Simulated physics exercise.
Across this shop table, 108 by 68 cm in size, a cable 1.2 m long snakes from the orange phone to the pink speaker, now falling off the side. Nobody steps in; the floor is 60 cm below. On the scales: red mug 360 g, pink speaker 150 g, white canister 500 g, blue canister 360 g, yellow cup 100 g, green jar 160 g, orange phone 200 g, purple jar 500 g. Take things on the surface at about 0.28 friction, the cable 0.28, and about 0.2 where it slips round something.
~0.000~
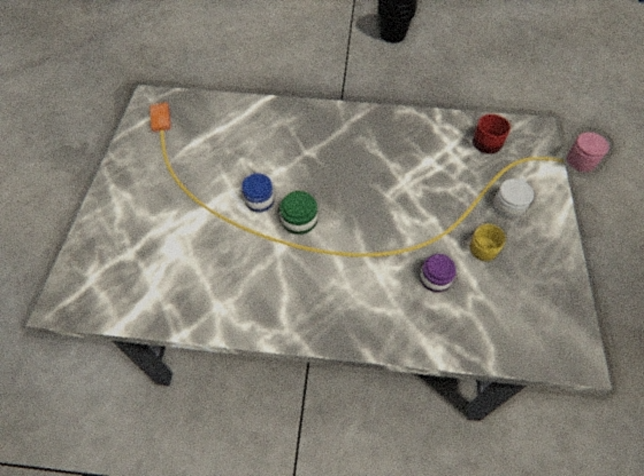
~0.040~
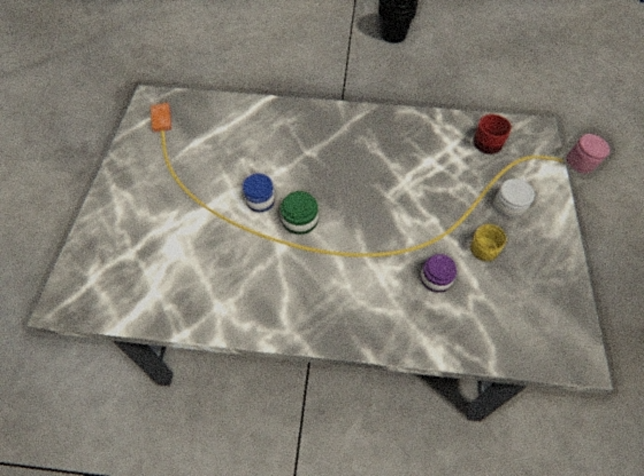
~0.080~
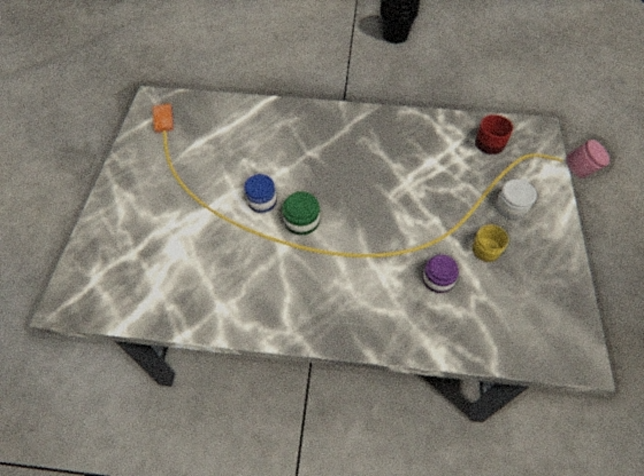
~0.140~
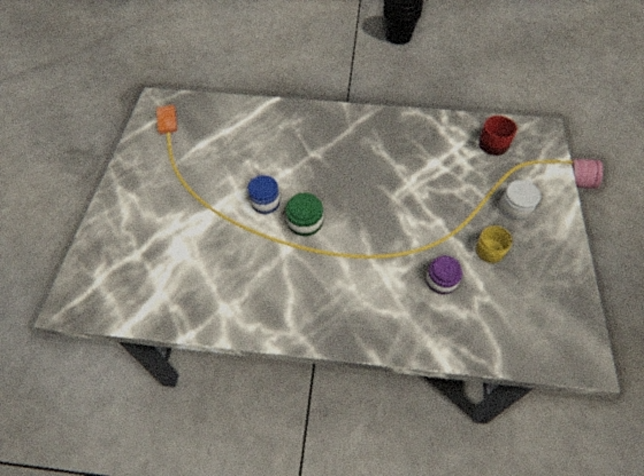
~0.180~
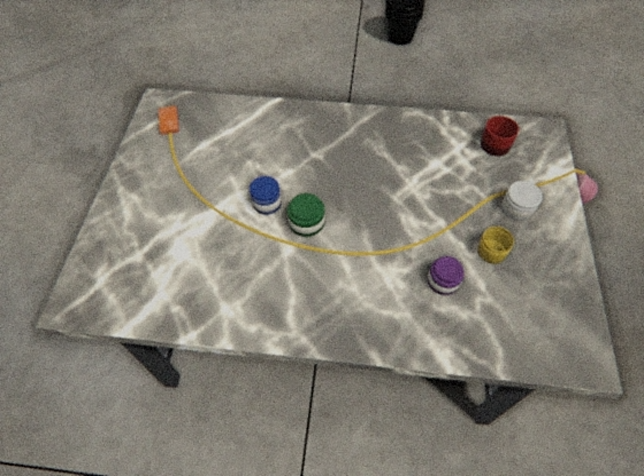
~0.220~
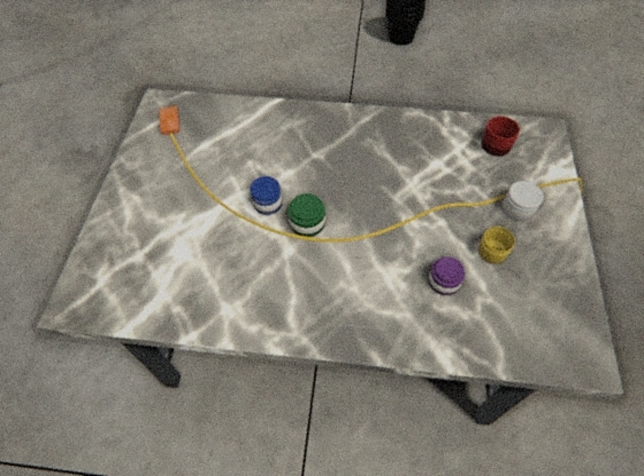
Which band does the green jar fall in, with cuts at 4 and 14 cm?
The green jar lands in the middle band.
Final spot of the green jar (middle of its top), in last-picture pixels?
Somewhere around (319, 169) is where it ends up.
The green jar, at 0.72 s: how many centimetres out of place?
At that moment the green jar has gone 10 cm from the start.
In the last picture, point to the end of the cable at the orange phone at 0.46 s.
You'll find it near pixel (204, 142).
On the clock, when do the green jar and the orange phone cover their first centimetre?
Approx. times - green jar: 0.28 s, orange phone: 0.28 s.
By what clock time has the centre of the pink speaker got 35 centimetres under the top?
0.65 s.
After 0.5 s, the cable's tail end at (204, 142); green jar 9 cm off its start, pink speaker over the edge, orange phone 7 cm off its start.
After 0.7 s, the cable's tail end at (216, 170); green jar 10 cm off its start, pink speaker over the edge, orange phone 16 cm off its start.
After 1.0 s, the cable's tail end at (234, 186); green jar 10 cm off its start at (319, 169), orange phone 23 cm off its start at (221, 171), pink speaker over the edge.
After 1.2 s, the cable's tail end at (251, 203); green jar 10 cm off its start, orange phone 29 cm off its start, pink speaker over the edge.
After 2.4 s, the cable's tail end at (257, 206); green jar 10 cm off its start at (319, 169), orange phone 31 cm off its start at (242, 193), pink speaker over the edge, blue canister 2 cm off its start at (274, 183).
